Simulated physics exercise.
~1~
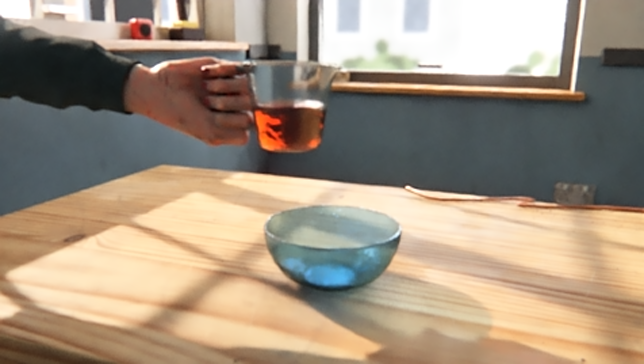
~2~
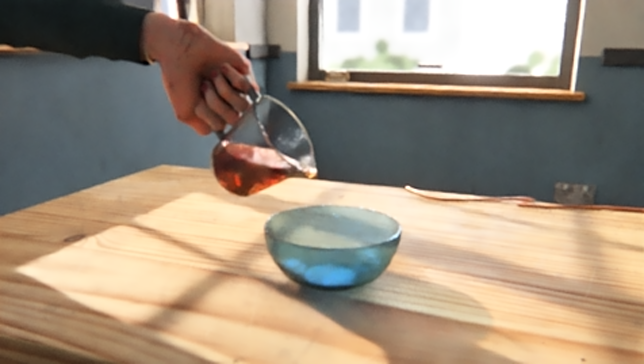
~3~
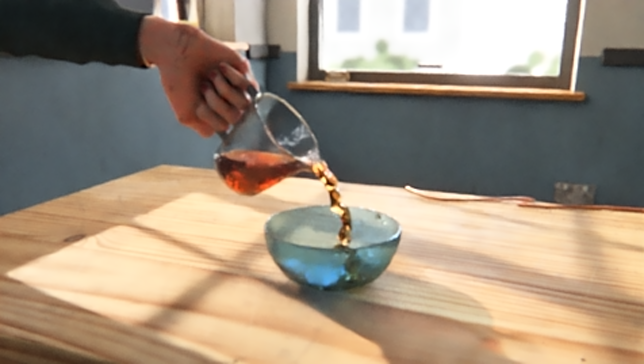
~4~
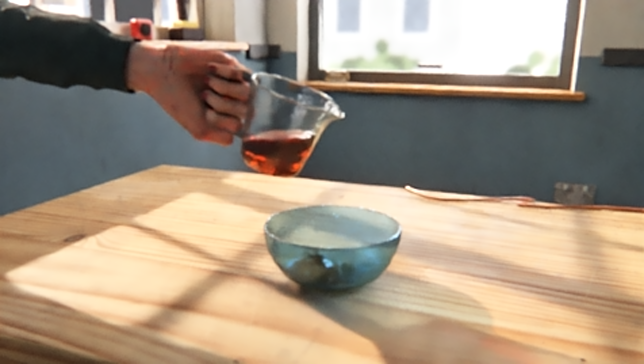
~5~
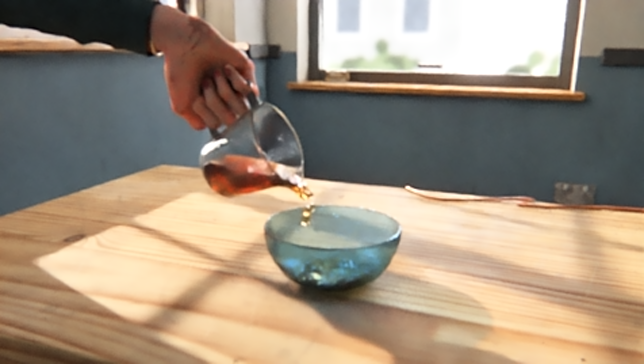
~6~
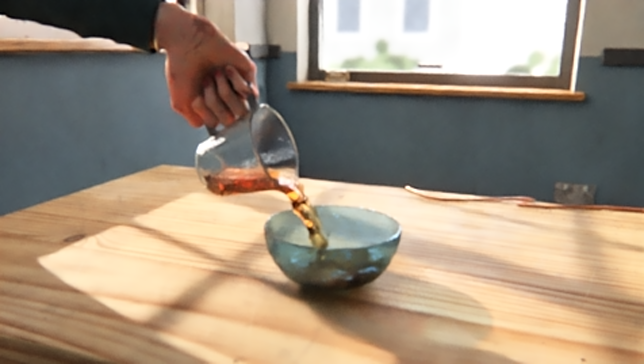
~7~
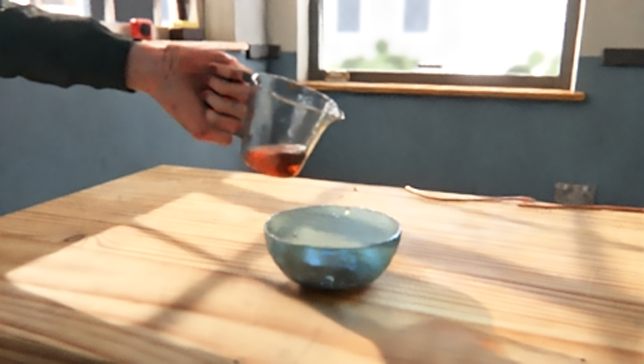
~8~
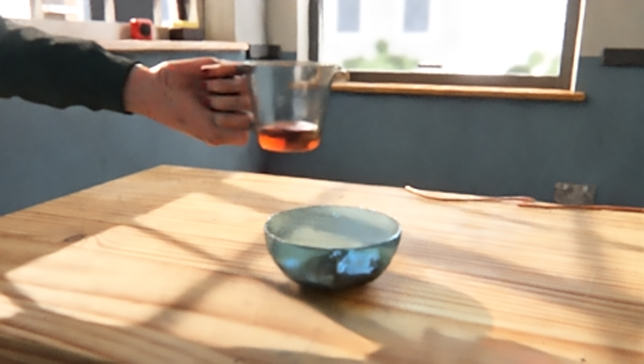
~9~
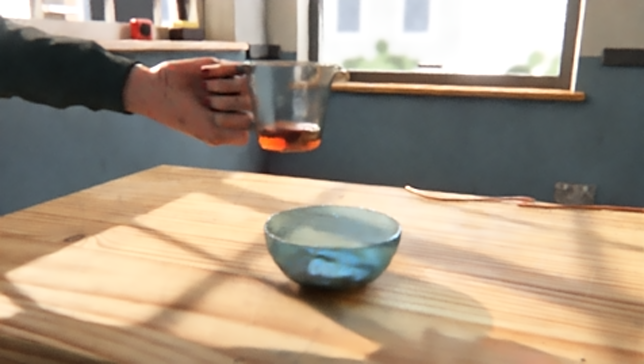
The video shows a hand tipping a clear glass measuring jug of reddish-brown tea into a blue glass bowl on a sunlit wooden table, easing back, then pouring again more steeply before levelling the jug, which still holds some tea above the bowl.
